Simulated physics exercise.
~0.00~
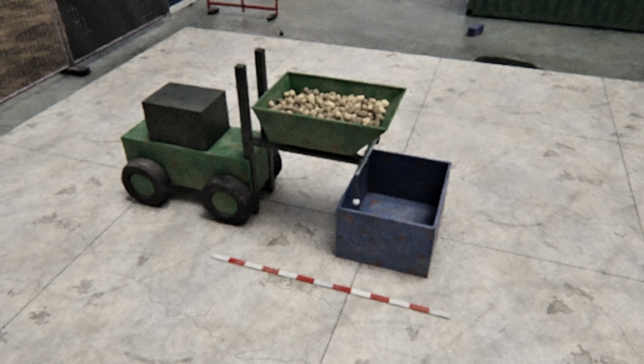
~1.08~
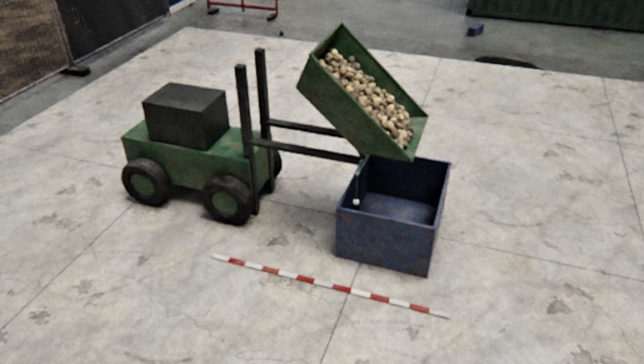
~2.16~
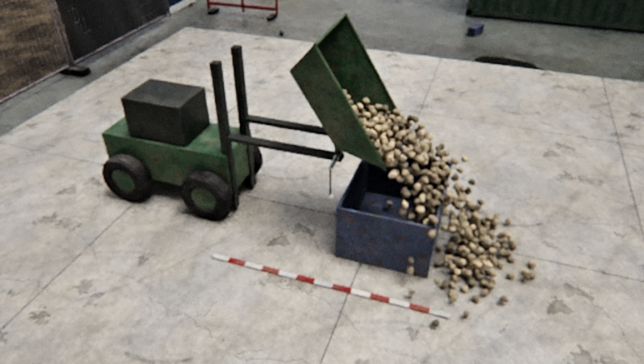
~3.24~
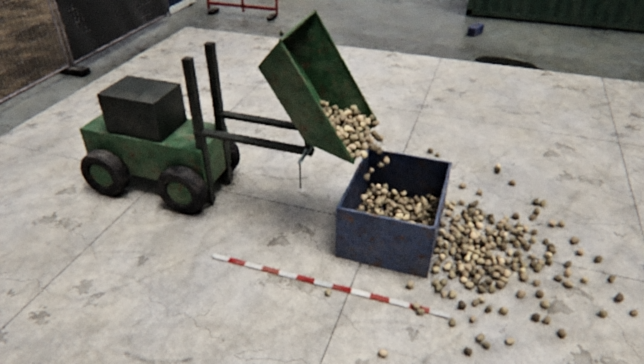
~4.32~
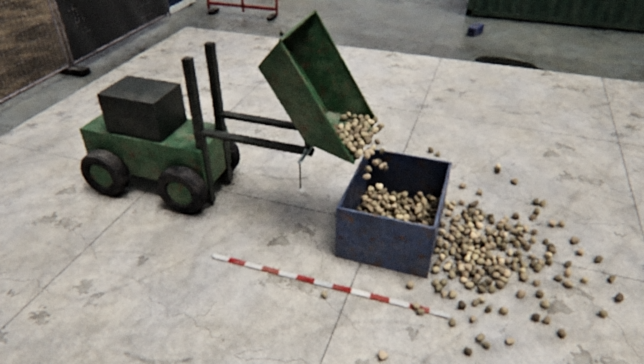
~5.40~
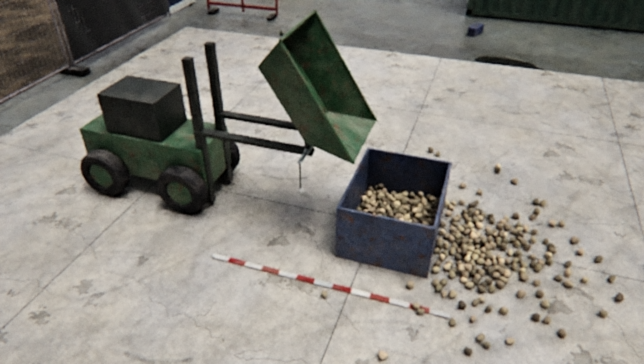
In this clip, a green forklift tilts a raised skip of small stones towards a blue bin, then backs away to the left as they pour out. The skip ends tilted and empty, with stones in the bin and many scattered on the floor to its right.
